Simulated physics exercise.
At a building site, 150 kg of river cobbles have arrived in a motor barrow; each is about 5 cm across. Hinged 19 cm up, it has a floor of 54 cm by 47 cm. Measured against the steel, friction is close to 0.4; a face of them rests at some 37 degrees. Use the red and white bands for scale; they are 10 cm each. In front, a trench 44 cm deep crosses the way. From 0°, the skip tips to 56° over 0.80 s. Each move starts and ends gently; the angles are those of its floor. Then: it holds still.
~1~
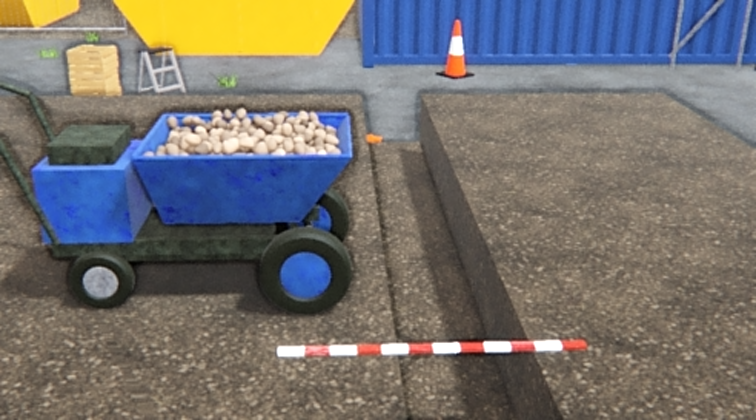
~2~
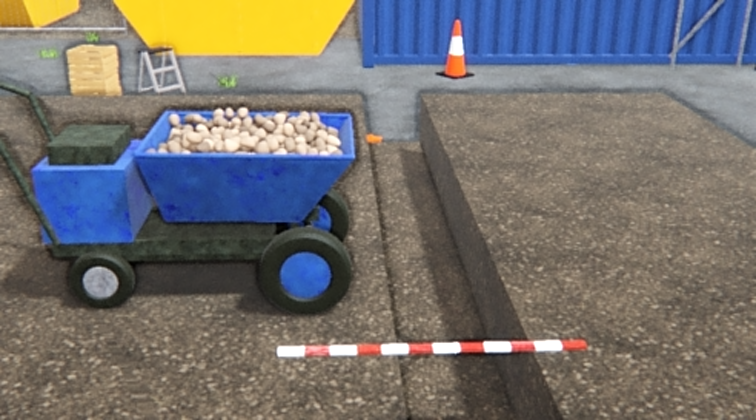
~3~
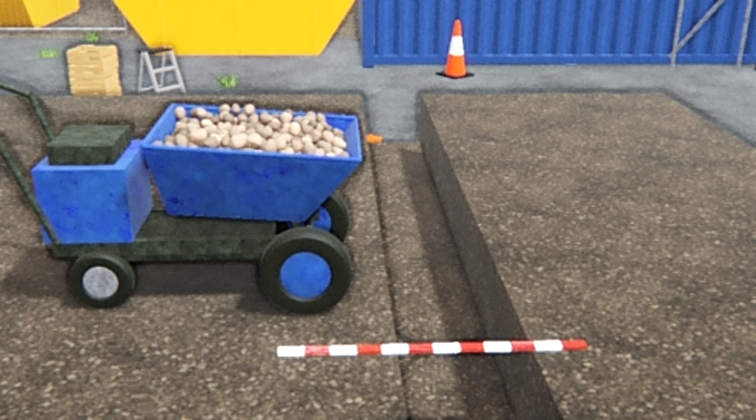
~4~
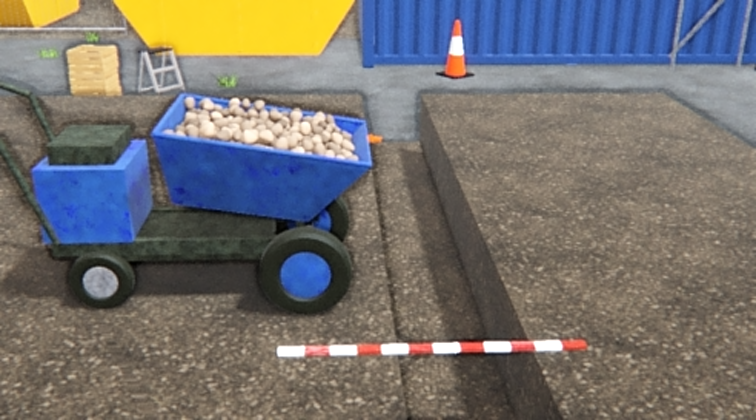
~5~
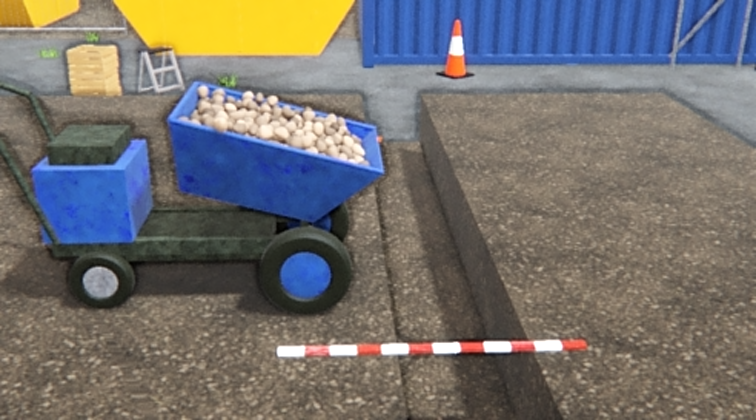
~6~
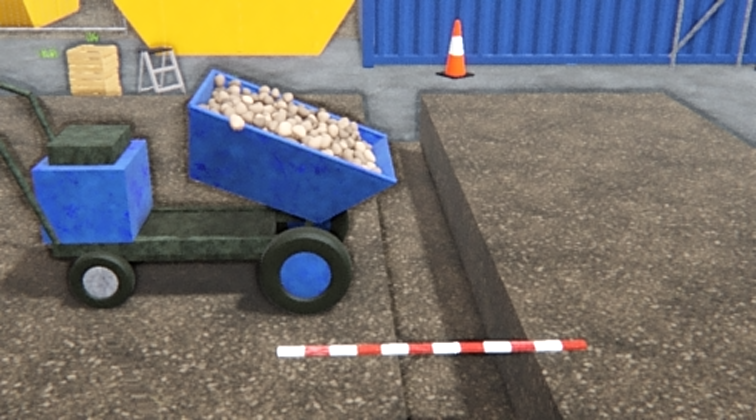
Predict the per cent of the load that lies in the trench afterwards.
47 per cent.
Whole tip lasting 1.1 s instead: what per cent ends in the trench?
Close to 55 percent, then.
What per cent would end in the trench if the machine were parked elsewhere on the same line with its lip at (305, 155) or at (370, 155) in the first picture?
From the first place around 55 per cent, from the other around 45.
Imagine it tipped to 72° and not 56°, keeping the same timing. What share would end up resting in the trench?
Share in trench: Approx. 85%.
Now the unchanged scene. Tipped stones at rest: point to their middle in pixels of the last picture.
I'd point somewhere around (468, 356).
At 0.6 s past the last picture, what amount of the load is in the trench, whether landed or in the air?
Roughly 10 percent of the load.
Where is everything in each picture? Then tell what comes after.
In the first frame, the skip is at 0°, its lip at (351, 157); the top of the load is at (263, 120).
In the second frame, lip at (353, 158), floor tilted 1°, highest stones at (257, 120).
In the third frame, the skip is at 4°, its lip at (361, 160); the top of the load is at (227, 114).
In the fourth frame, the skip is at 9°, its lip at (371, 165); the top of the load is at (219, 108).
In the fifth frame, the skip is at 15°, its lip at (383, 173); the top of the load is at (216, 102).
In the sixth frame, lip at (395, 182), floor tilted 22°, highest stones at (228, 93).
Then, 0.3 s after the last picture the floor is at 47°, 100 % in the skip; the foremost stones are at (406, 192).
Then, 0.6 s after the last picture the floor is at 56°, 90 % in the skip, 10 % in the trench; the foremost stones are at (476, 244).
Then, 0.9 s after the last picture the floor is at 56°, 62 % in the skip, 33 % in the trench, 6 % past the trench; the foremost stones are at (588, 279).
Then, 2.9 s after the last picture the floor is at 56°, 47 % in the skip, 47 % in the trench, 6 % past the trench; the foremost stones are at (727, 295).
